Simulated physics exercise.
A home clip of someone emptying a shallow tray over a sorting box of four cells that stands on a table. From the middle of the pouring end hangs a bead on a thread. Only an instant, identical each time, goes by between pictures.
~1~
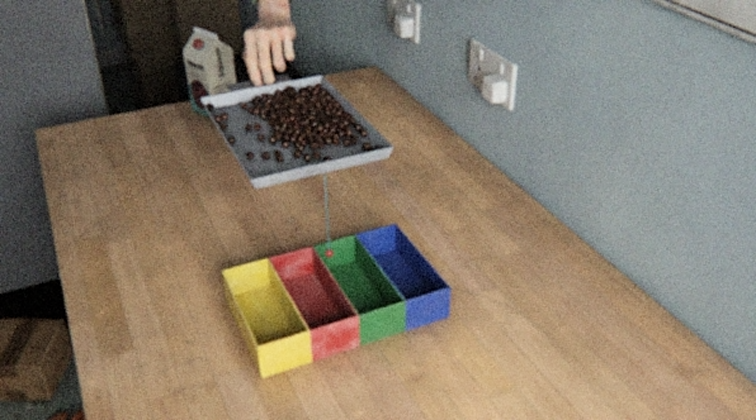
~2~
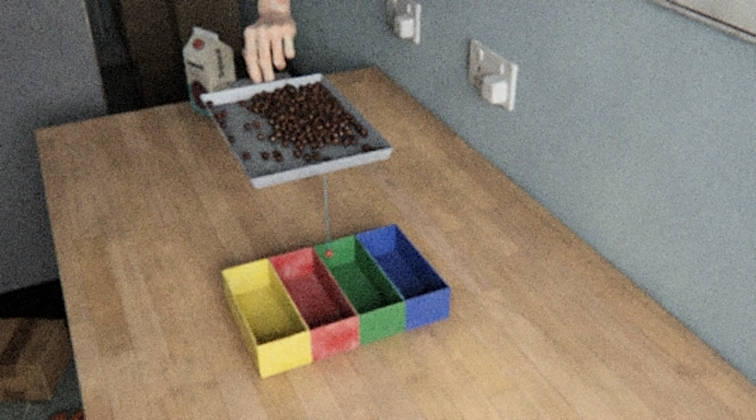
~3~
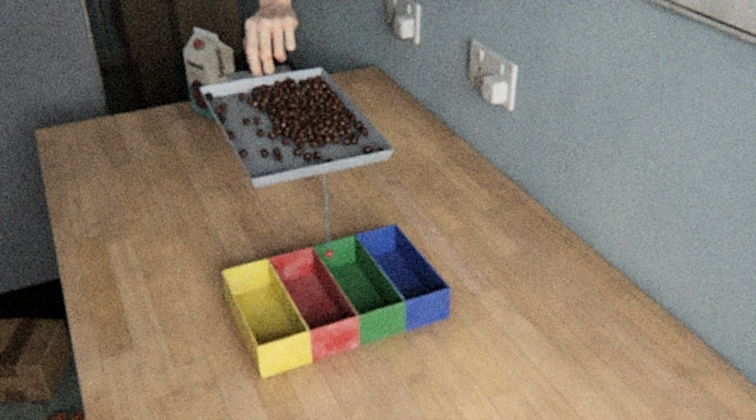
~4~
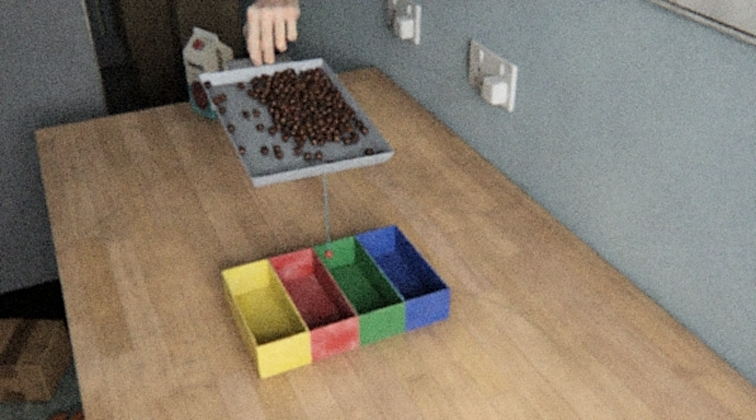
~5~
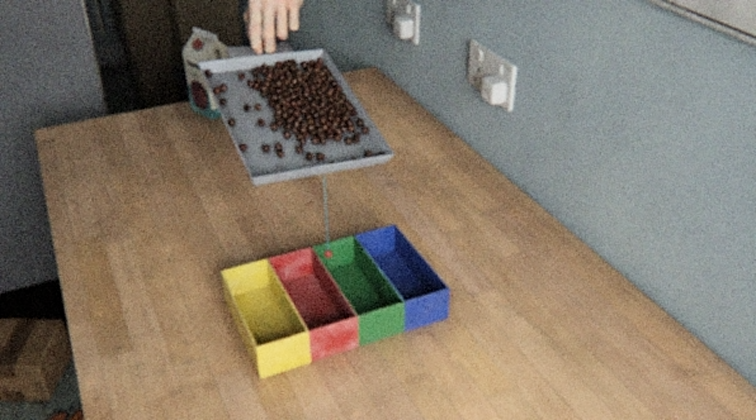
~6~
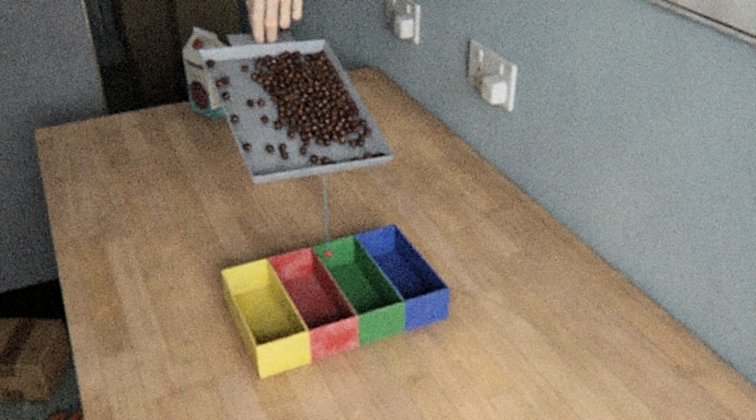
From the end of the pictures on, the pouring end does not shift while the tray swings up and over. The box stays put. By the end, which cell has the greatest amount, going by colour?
By colour, blue has the most.
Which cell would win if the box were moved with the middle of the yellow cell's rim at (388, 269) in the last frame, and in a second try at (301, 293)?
The yellow one; green.
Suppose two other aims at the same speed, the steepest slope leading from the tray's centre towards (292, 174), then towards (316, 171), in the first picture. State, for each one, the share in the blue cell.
I'd expect around 0 in a hundred first and around 20 in a hundred second.
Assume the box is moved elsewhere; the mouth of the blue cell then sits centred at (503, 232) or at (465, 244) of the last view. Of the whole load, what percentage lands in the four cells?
First placement near 80 percent, second near 100 percent.
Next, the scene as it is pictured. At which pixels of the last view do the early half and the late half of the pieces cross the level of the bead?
For the early half I get (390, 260), and for the late half (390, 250).
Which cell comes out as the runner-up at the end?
The runner-up: Green.
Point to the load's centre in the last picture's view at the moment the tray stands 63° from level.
I'd mark it close to (365, 169).
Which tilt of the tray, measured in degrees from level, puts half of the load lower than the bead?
Close to 75 degrees, I reckon.
Shortly afterwards, tray tipped steeply; near two thirds on the tray; a little in the blue cell; a little in the green cell; only a few in the red cell; near a quarter falling or outside the box.
Next, tray tipped past a quarter turn; near half in the blue cell; near a quarter in the green cell; only a few in the red cell; only a few in the yellow cell; near a quarter falling or outside the box.
Some moments later, tray tipped past a quarter turn; near half in the blue cell; near a quarter in the green cell; a little in the red cell; only a few in the yellow cell; a little falling or outside the box.
In the end, tray tipped past a quarter turn; near half in the blue cell; near a quarter in the green cell; a little in the red cell; only a few in the yellow cell; a little outside the box.
